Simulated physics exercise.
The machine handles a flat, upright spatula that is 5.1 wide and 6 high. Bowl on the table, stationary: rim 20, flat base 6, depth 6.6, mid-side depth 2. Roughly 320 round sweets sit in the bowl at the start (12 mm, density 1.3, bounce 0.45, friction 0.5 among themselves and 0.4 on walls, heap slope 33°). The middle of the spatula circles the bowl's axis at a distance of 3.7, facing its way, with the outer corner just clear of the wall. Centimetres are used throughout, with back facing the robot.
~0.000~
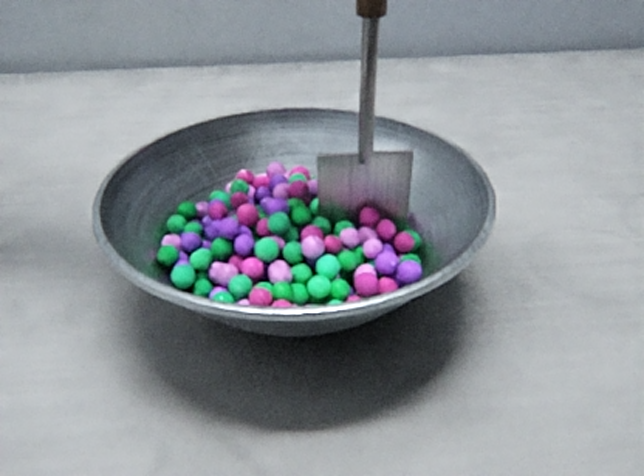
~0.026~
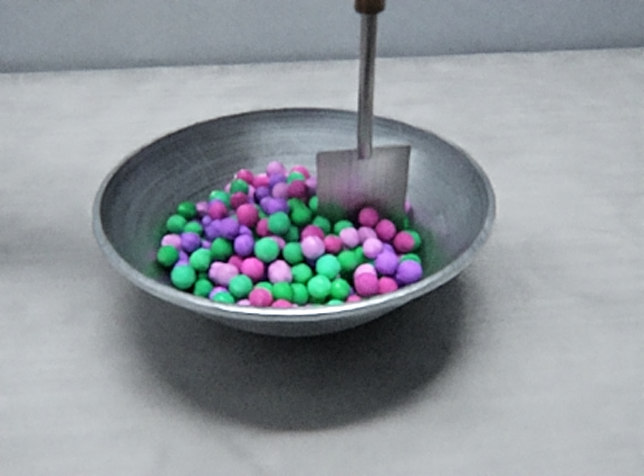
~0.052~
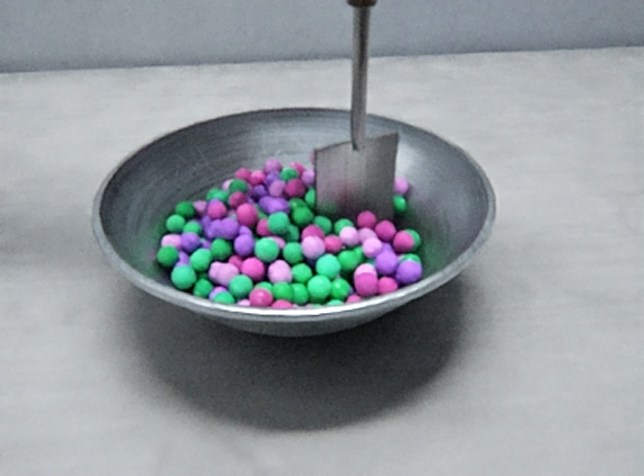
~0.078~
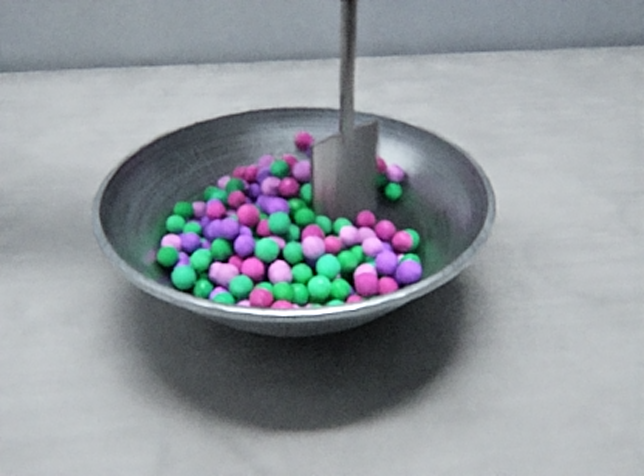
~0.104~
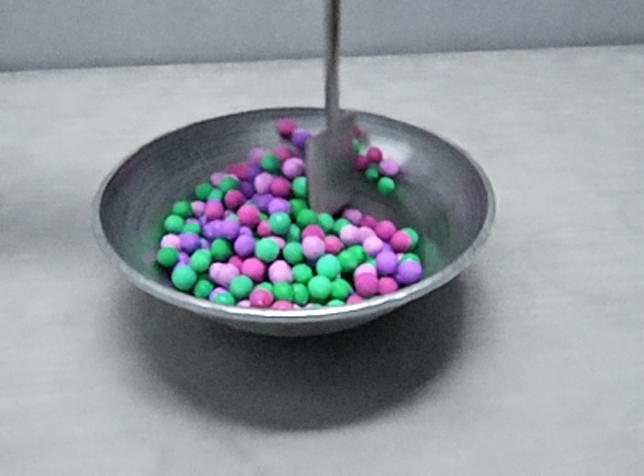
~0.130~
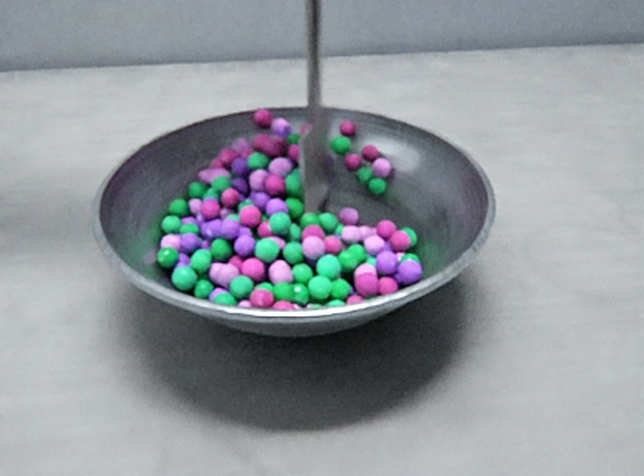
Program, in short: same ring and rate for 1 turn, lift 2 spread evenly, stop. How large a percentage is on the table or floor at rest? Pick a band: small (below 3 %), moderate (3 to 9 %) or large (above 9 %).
Moderate, from 3 to 9 %.
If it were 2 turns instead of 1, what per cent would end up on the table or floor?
I'd expect some 10 per cent.
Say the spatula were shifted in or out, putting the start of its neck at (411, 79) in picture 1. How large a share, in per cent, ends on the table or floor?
It comes to around 0 percent.
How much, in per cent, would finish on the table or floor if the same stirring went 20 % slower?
Then roughly 0 %.
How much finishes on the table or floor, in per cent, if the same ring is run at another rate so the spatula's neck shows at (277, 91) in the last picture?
Close to 15 in a hundred.
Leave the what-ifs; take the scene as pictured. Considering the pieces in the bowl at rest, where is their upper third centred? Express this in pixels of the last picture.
Looks like roughly (327, 239) to me.
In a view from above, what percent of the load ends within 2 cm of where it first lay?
I'd put it at about 30 in a hundred.
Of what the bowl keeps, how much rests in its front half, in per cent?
Around 55 per cent of what the bowl keeps.
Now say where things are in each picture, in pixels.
In the first picture, spatula neck at (367, 126), 0° round; upper third of the load around (282, 230), from x 170 to 410, top at y 170; 324 in the bowl.
In the second picture, spatula neck at (365, 122), 5° round; upper third of the load around (282, 229), from x 170 to 410, top at y 170.
In the third picture, spatula neck at (358, 113), 20° round; upper third of the load around (290, 222), from x 170 to 410, top at y 160.
In the fourth picture, spatula neck at (347, 105), 35° round; upper third of the load around (289, 212), from x 170 to 410, top at y 140.
In the fifth picture, spatula neck at (332, 99), 51° round; upper third of the load around (283, 203), from x 170 to 410, top at y 130.
In the sixth picture, spatula neck at (314, 94), 67° round; upper third of the load around (276, 194), from x 170 to 410, top at y 120; 324 in the bowl.
By 0.31 s, 179° round, highest piece 10 above the table; 321 in the bowl, 3 in flight or on the tool.
By 0.50 s, 292° round, highest piece 9 above the table; 312 in the bowl, 8 on the table or floor, 4 in flight or on the tool.
By 0.79 s, 0° round, highest piece 6 above the table; 308 in the bowl, 16 on the table or floor.
By 1.49 s, 0° round, highest piece 6 above the table; 308 in the bowl, 16 on the table or floor.
Final count, 308 in the bowl, 16 on the table or floor. That is 5 % on the table or floor.
